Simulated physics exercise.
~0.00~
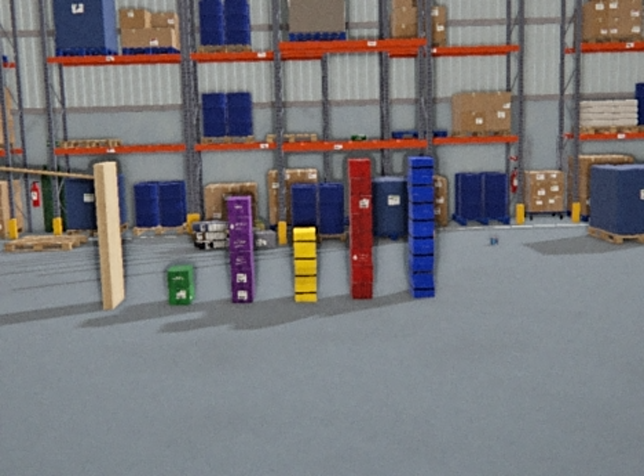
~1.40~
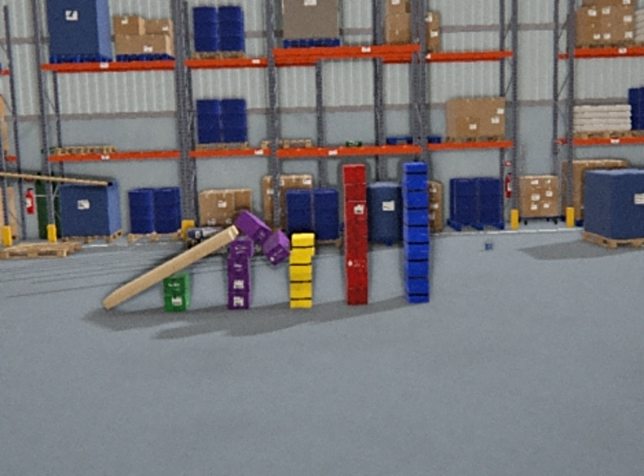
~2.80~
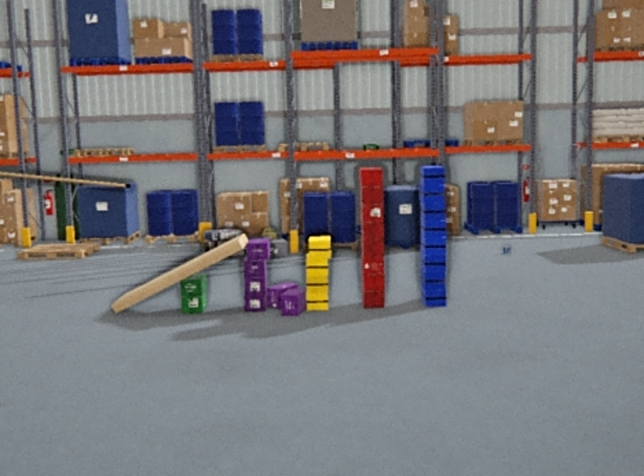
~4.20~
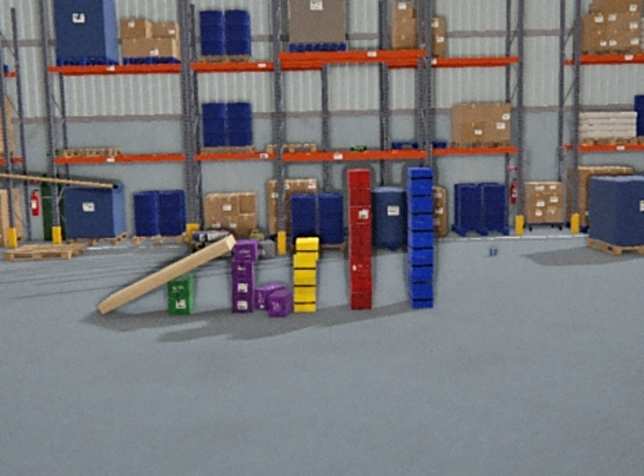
A tall wooden board toppled to the right over a short green stack and struck the purple one in a warehouse, knocking its top two boxes to the floor, and ended up leaning there while the green, yellow, red and blue stacks stayed standing.
